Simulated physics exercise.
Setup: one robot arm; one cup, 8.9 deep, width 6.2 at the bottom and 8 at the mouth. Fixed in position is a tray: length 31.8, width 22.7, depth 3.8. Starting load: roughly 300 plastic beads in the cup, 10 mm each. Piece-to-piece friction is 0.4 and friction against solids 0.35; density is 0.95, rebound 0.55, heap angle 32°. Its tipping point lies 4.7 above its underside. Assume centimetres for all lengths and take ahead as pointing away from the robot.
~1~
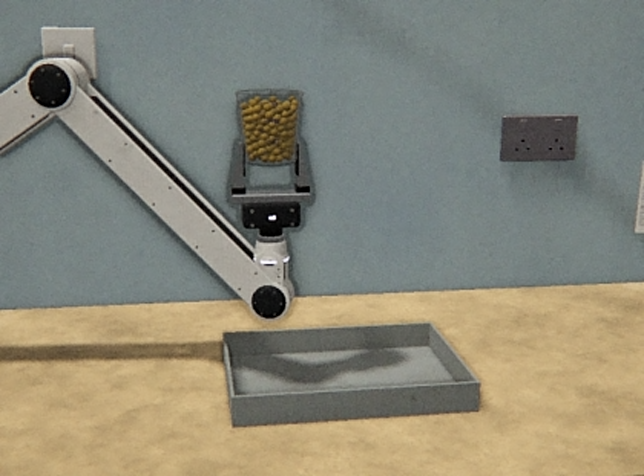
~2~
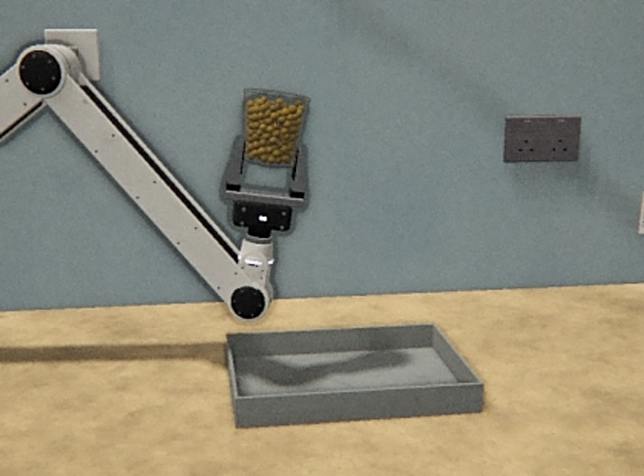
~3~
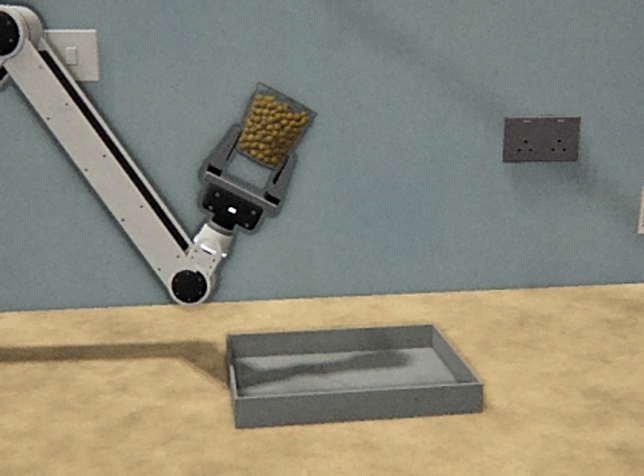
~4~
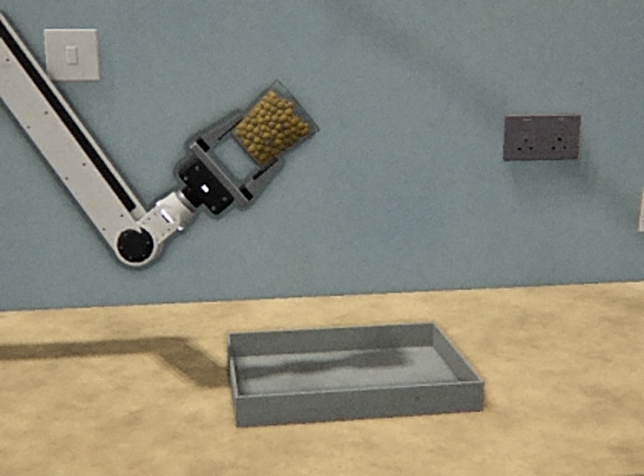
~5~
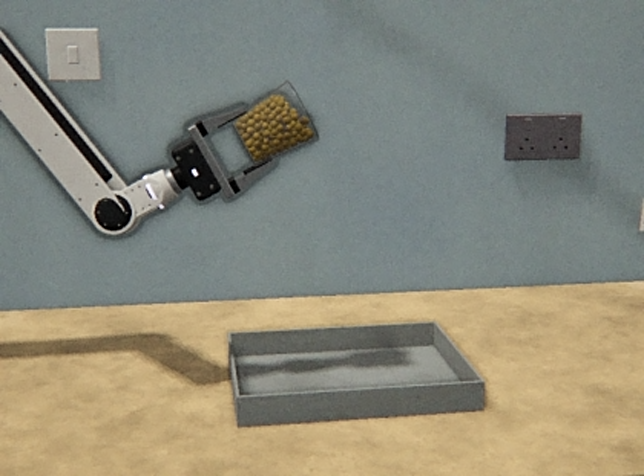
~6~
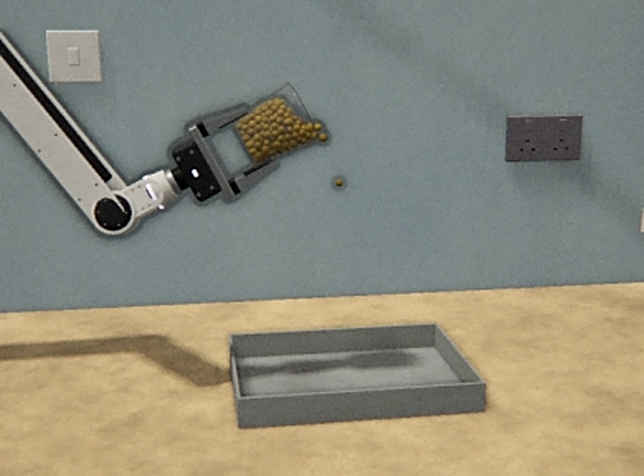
The video shows a robot arm holding a clear cup of yellowish beads above a gray tray, tilting it steadily to the right as the arm's lower joint shifts left and rises, until a single bead drops from the mouth.
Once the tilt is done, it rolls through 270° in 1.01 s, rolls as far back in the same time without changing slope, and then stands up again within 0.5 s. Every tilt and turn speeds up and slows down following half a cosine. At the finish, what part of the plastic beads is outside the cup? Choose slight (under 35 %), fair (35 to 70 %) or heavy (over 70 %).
Slight, under 35 %.
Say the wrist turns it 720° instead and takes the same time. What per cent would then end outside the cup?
In that case you'd get close to 15 per cent.
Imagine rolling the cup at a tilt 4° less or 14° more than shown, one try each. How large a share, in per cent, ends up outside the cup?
Roughly 10 and 55 per cent.
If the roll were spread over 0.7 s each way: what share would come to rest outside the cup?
That would give near 15 in a hundred.
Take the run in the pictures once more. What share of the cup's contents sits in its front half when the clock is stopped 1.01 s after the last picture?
About 45 per cent.
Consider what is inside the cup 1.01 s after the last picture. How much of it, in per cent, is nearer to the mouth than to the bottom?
Mouth-half fraction: Approx. 45 %.
Then, 1.01 s on, tipped 63°, highest piece 40 above the table; 271 in the cup, 18 in the tray, 1 on the table or floor, 7 in flight or on a rim.
Then, 2.02 s on, tipped 63°, highest piece 39 above the table; 255 in the cup, 32 in the tray, 1 on the table or floor, 9 in flight or on a rim.
Then, 2.72 s on, upright, highest piece 41 above the table; 250 in the cup, 45 in the tray, 2 on the table or floor.
Then, 3.42 s on, upright, highest piece 41 above the table; 250 in the cup, 45 in the tray, 2 on the table or floor.
In the end, 250 in the cup, 45 in the tray, 2 on the table or floor. That is 16 % outside the cup.
